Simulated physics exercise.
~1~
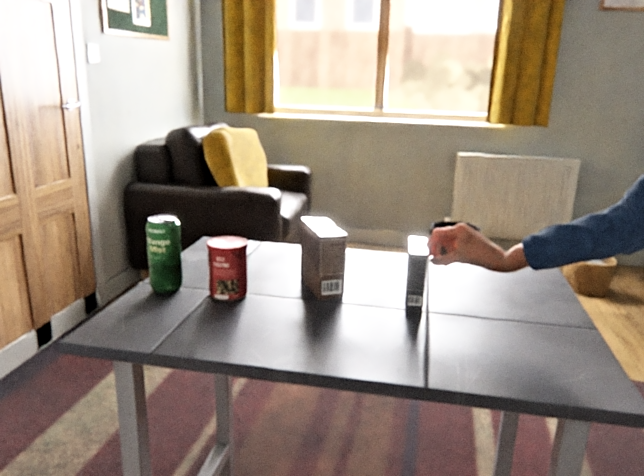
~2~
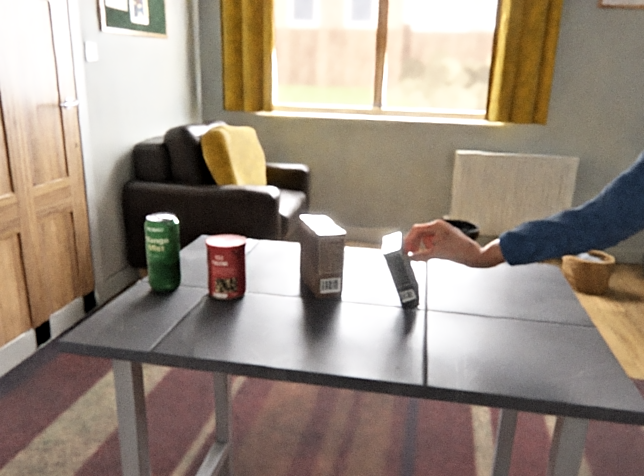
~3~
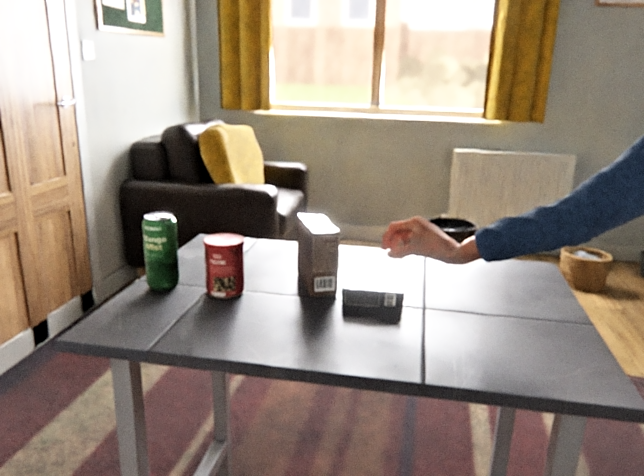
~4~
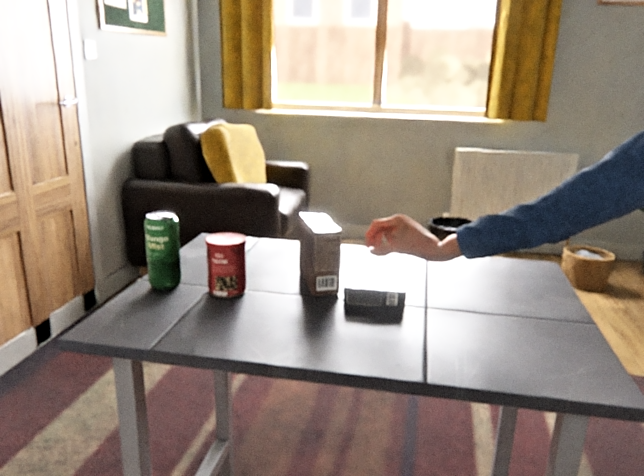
At first, a green can, a red tin, a brown packet and a smaller black packet stand in a row on a dark table, while a hand in a blue sleeve reaches in from the right. The hand pushes the upper part of the black packet, and it tilts over to the left. The packet then topples onto its side, landing near the brown packet. The hand moves a little farther left above it. At the end, the black packet lies still on the table, and the other three items remain upright in their places.
